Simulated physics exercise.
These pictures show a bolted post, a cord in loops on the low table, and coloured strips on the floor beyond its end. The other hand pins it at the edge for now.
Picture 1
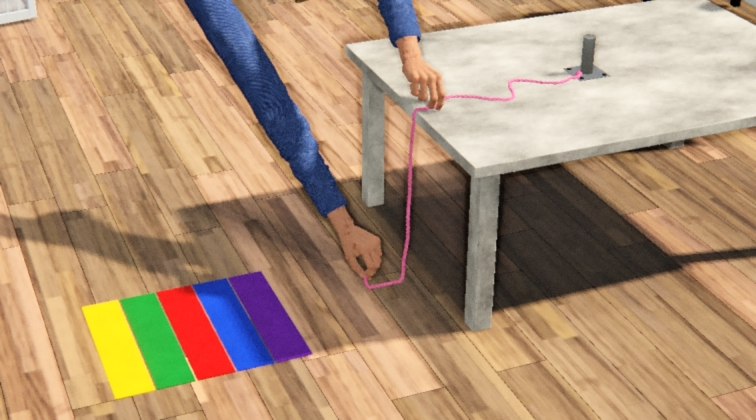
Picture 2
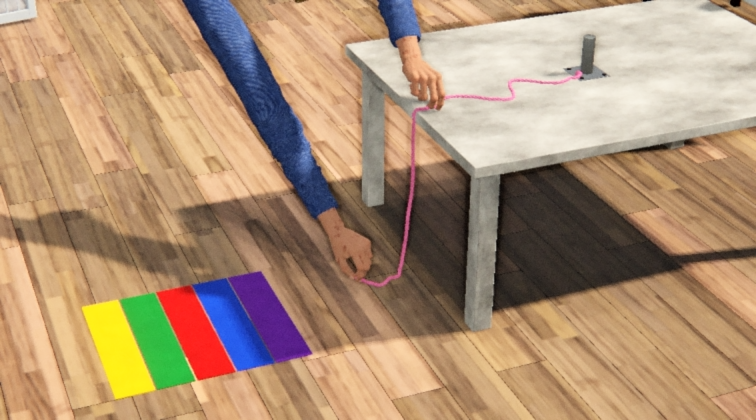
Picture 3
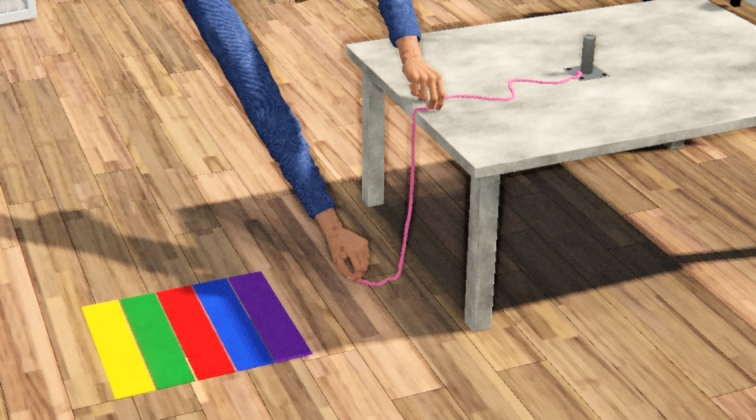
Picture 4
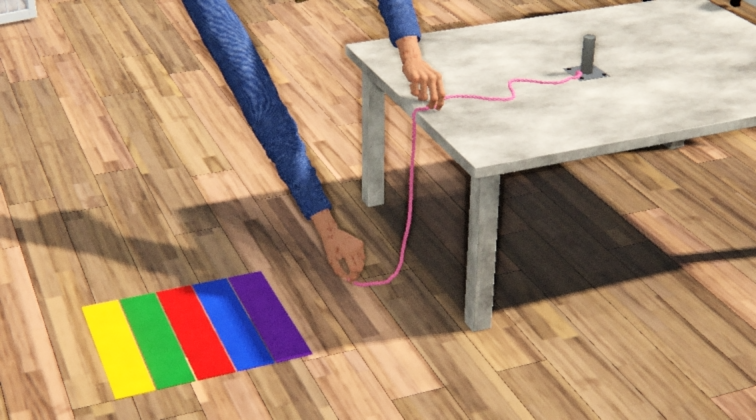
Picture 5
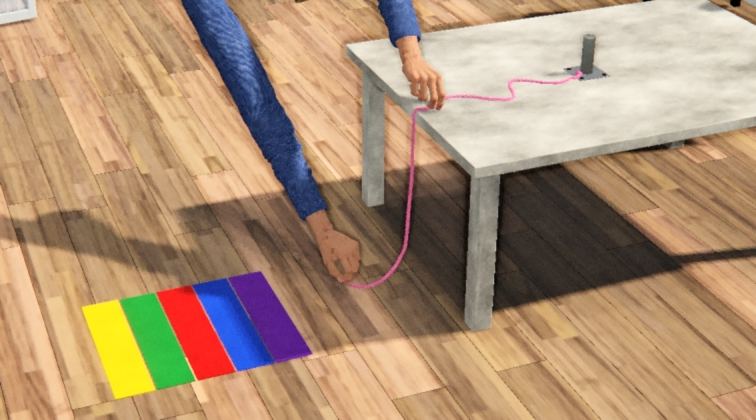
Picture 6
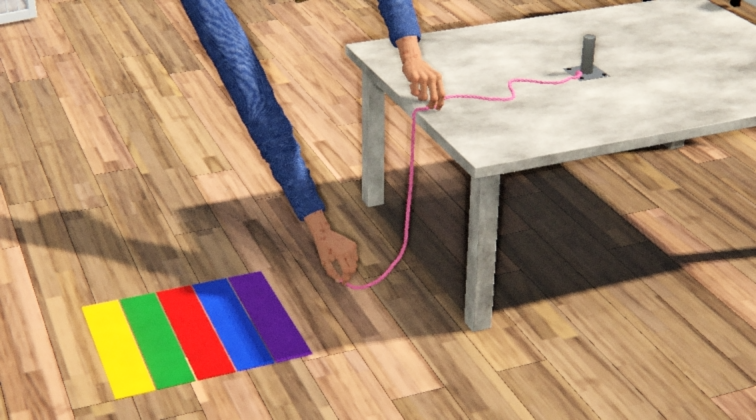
A hand draws the pink cord's low end slightly left beside the table.
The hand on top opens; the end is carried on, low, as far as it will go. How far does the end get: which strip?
The end stops over the red strip.
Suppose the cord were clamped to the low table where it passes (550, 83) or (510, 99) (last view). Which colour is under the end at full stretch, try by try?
In that order: Red; blue.
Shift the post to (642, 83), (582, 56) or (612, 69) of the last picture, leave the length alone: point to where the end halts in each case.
Try by try, around (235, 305), (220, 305) and (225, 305).
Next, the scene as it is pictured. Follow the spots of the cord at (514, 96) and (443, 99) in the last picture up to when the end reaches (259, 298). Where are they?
Near (477, 95) and (412, 120).
Early on, end near (259, 298); over purple.
Midway, end near (214, 308); over blue.
At the end of the slack, end near (187, 314); over red. It gets as far as the red strip.
